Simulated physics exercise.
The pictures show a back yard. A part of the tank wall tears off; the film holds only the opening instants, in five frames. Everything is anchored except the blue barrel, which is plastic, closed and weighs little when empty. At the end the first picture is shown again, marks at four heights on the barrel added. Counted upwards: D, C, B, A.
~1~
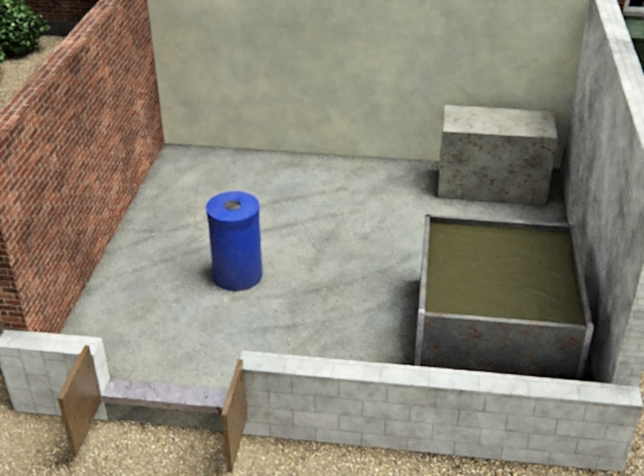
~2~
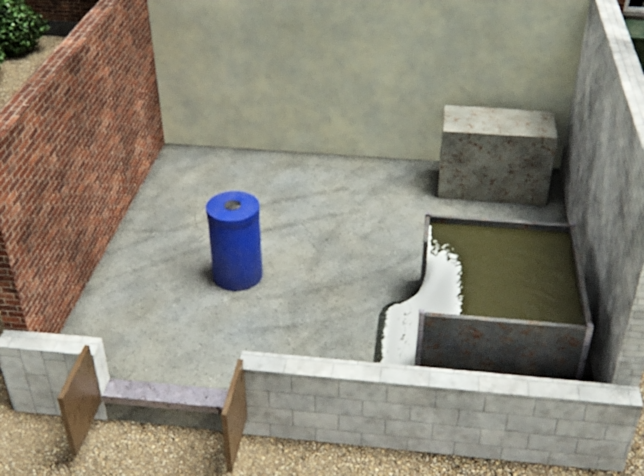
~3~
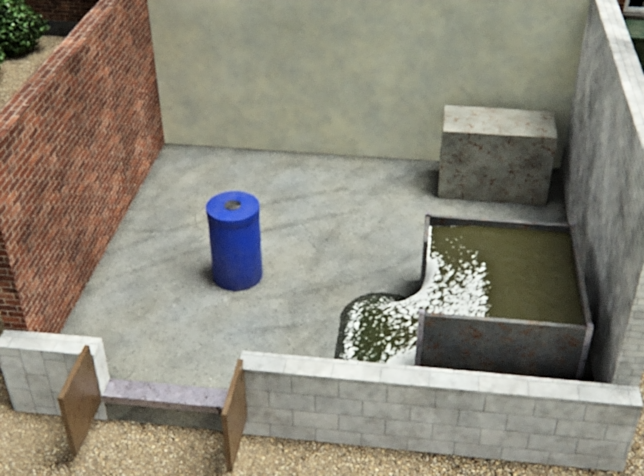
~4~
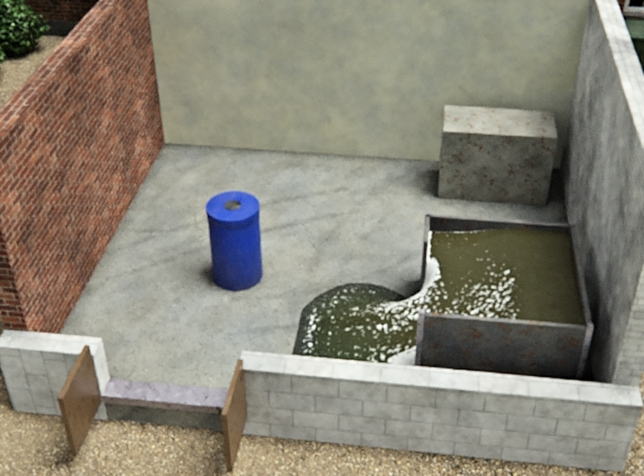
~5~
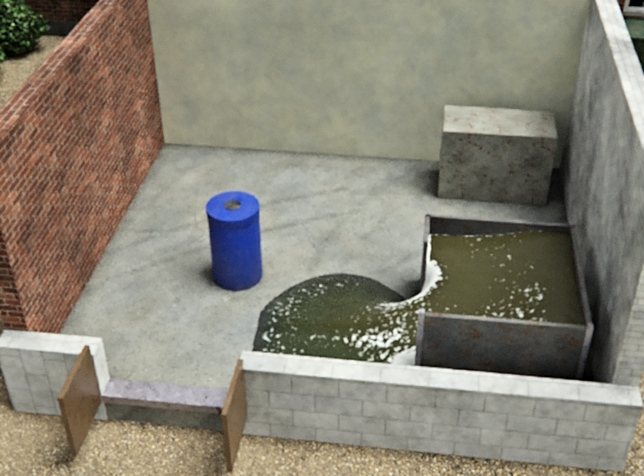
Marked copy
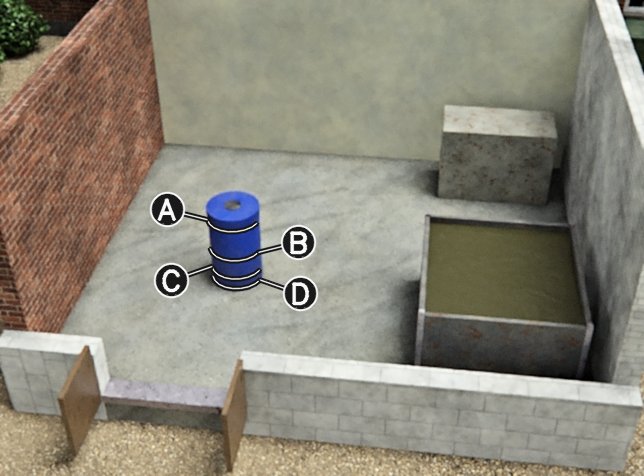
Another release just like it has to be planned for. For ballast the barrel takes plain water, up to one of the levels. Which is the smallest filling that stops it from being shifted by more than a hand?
It is B.
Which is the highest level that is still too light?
Here it is level C.
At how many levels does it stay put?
Two.
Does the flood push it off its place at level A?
No.
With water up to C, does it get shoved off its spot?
Yes, that goes wrong.
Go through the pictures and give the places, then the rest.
The first picture shows lid of the blue barrel at (233, 206); tank full, its middle at (501, 273); open gate at (172, 348).
In the second picture, 2 % of the ground under water, its edge towards the barrel at (390, 315).
In the third picture, 5 % of the ground under water, its edge towards the barrel at (348, 318).
In the fourth picture, 9 % of the ground under water, its edge towards the barrel at (313, 310).
The fifth picture shows lid of the blue barrel at (233, 206); 12 % of the ground under water, its edge towards the barrel at (287, 296).
In white, A at (228, 231); B at (230, 260); C at (232, 279); D at (232, 288); from the bottom up D, C, B, A.
With A, it does not move.
With B, it does not move.
With C, it is pushed about its own width away.
With D, it is pushed about 5 times its own width away.
